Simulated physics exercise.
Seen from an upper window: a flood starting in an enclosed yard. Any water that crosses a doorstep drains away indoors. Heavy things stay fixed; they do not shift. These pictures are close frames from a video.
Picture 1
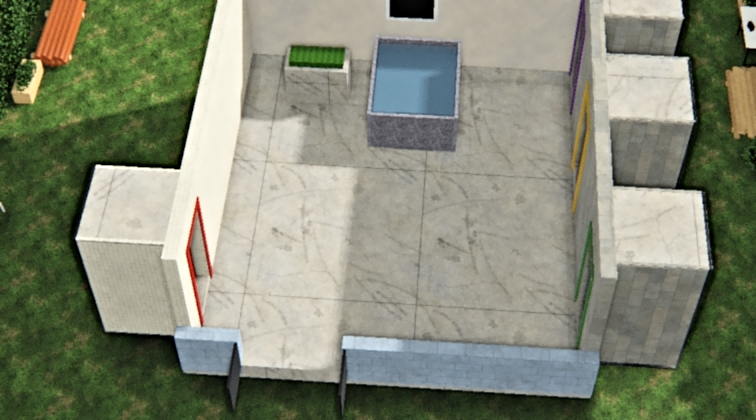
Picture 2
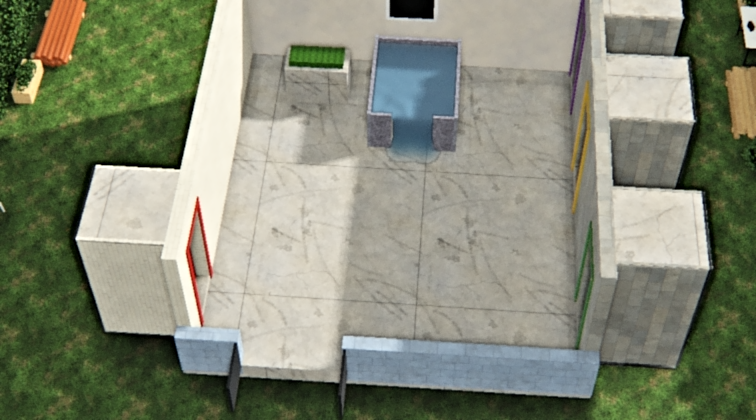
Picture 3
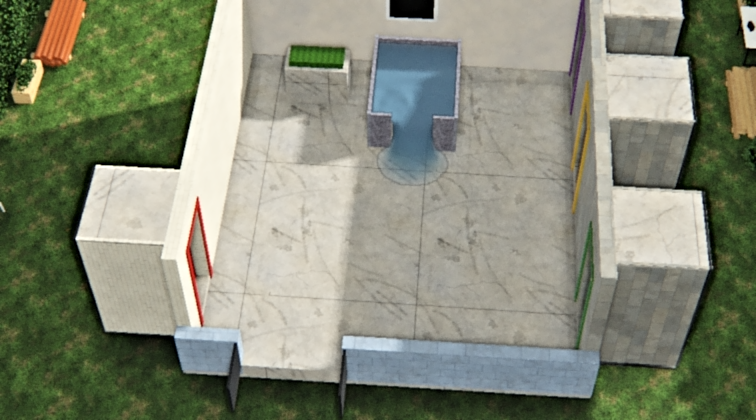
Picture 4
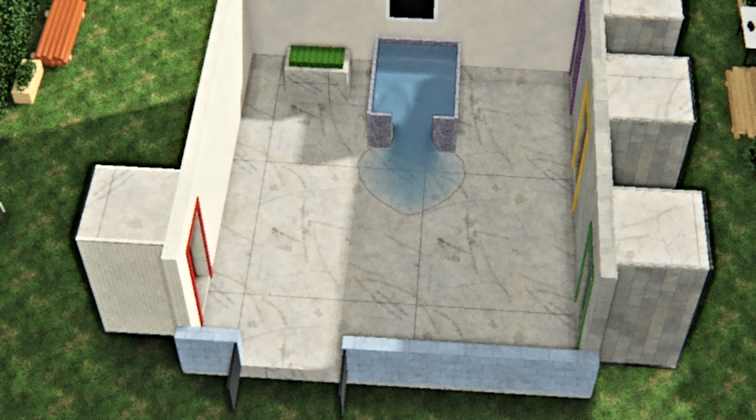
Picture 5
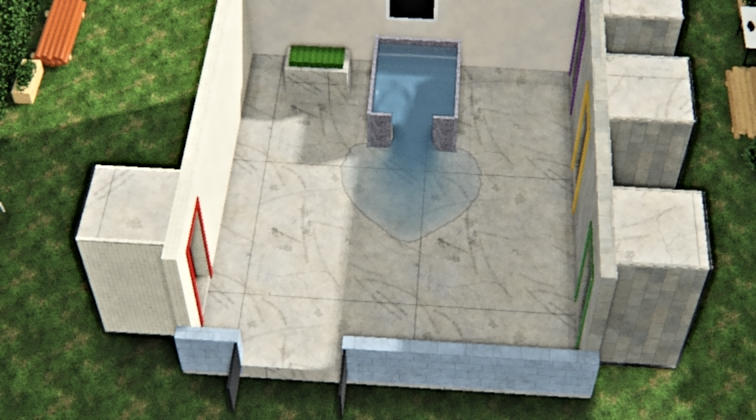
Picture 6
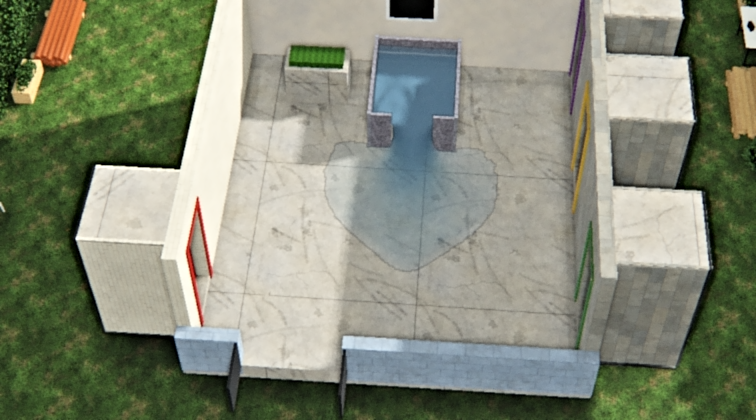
A walled yard with a pale, marble-like floor, set on grass, is seen from high above by a still camera. A grey-rimmed tank of blue water stands by the back wall, right of a green-topped planter, with a red frame on the left wall and purple, yellow and green ones on the right. A gap opens in the tank's front, and water pours out, fanning forward in a widening, thinning, rounded sheet.
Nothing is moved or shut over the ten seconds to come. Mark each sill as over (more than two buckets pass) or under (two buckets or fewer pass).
The green door is over, the yellow door is under, the purple door is under, the red door is under.
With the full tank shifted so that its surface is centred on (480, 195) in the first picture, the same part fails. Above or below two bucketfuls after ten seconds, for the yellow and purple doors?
Here's my take: The yellow door doesn't reach it, and the purple door doesn't reach it.
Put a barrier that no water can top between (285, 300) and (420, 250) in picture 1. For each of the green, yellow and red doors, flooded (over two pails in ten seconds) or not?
Taking them in turn, the green door is flooded, the yellow door is spared and the red door is flooded.
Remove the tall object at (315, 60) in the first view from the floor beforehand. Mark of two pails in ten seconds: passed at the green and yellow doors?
So, green door gets past it, and yellow door does not reach it.
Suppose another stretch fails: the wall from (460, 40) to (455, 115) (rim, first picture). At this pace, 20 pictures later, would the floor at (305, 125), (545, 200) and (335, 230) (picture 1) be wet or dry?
Unwetted, submerged, unwetted.
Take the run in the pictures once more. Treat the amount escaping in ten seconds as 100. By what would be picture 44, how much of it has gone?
Roughly 70 percent.
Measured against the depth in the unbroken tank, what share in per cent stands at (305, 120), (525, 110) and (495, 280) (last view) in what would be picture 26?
0, 0 and 2 per cent, roughly.
A moment on, water covers 45 % of the floor; the green door not reached, the yellow door not reached, the purple door not reached, the red door not reached.
Next, water covers 60 % of the floor; the green door wet at the sill, nothing in, the yellow door wet at the sill, nothing in, the purple door not reached, the red door not reached.
Then, water covers 60 % of the floor; the green door under two buckets in, the yellow door wet at the sill, nothing in, the purple door not reached, the red door wet at the sill, nothing in.
Later, water covers 65 % of the floor; the green door over two buckets in, the yellow door wet at the sill, nothing in, the purple door not reached, the red door wet at the sill, nothing in.
In the end, water covers 80 % of the floor; the green door far over two buckets in, the yellow door wet at the sill, nothing in, the purple door wet at the sill, nothing in, the red door wet at the sill, nothing in.
